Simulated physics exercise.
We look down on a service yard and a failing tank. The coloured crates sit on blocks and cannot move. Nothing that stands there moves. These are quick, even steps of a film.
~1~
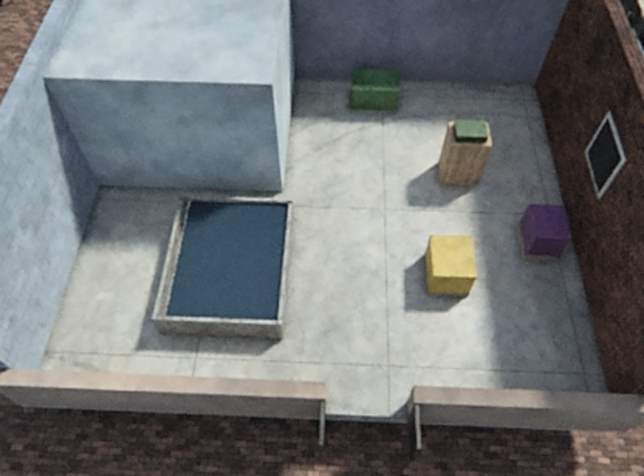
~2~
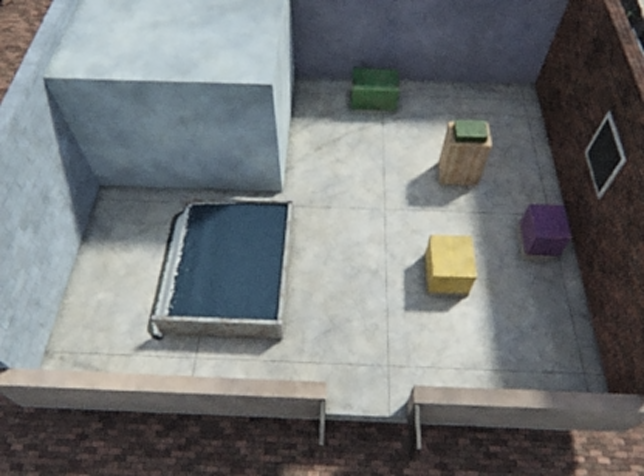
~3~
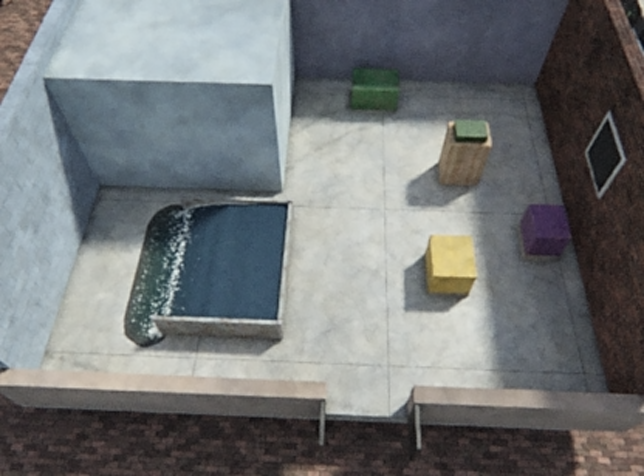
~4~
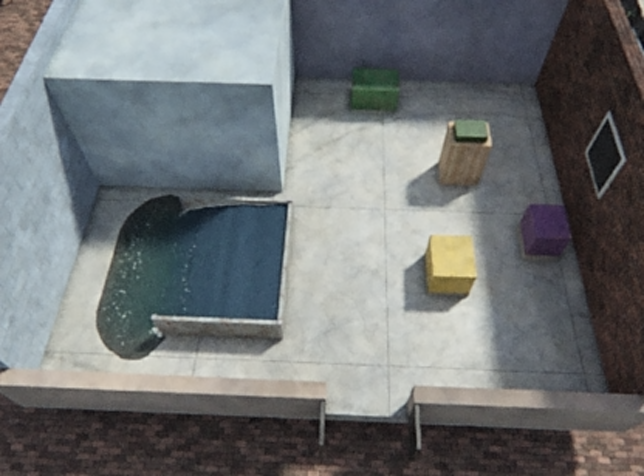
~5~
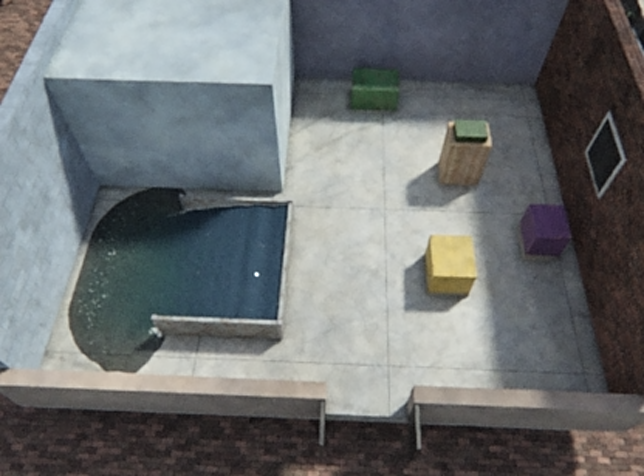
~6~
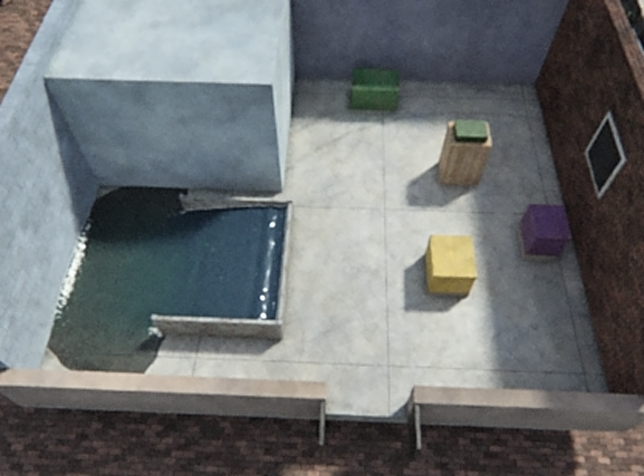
We see a walled yard with a tank of still, dark water beside yellow, purple and green blocks; water then pours out through the tank's left side and spreads left across the pale floor to the blue wall.
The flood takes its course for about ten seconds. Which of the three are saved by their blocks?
One by one: The green crate escapes dry; the purple crate escapes dry; the yellow crate escapes dry.
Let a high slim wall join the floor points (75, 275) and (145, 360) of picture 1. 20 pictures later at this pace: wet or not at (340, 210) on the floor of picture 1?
At that place: Under water.
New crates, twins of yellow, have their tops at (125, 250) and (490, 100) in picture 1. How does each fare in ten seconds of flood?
In that order: Is soaked, remains dry.
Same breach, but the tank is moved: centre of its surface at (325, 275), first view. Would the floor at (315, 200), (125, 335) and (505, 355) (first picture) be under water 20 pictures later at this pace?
In turn: Free of water, awash, clear.
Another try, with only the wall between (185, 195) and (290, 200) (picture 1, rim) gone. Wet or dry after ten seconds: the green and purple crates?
The green crate is wetted; the purple crate stays dry.
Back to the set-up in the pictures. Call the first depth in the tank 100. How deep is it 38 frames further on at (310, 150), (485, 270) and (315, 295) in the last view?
About 0, 0 and 0 per cent.
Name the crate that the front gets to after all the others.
The crate marked green.
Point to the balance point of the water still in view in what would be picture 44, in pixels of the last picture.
At about (240, 281).
A moment on, water covers 15 % of the floor; the green crate not reached, the purple crate not reached, the yellow crate not reached.
Next, water covers 15 % of the floor; the green crate not reached, the purple crate not reached, the yellow crate not reached.
Then, water covers 25 % of the floor; the green crate not reached, the purple crate not reached, the yellow crate not reached.
Later, water covers 60 % of the floor; the green crate not reached, the purple crate water round its plinth, the yellow crate water round its plinth.
In the end, water covers 75 % of the floor; the green crate stayed above the water, the purple crate stayed above the water, the yellow crate stayed above the water.
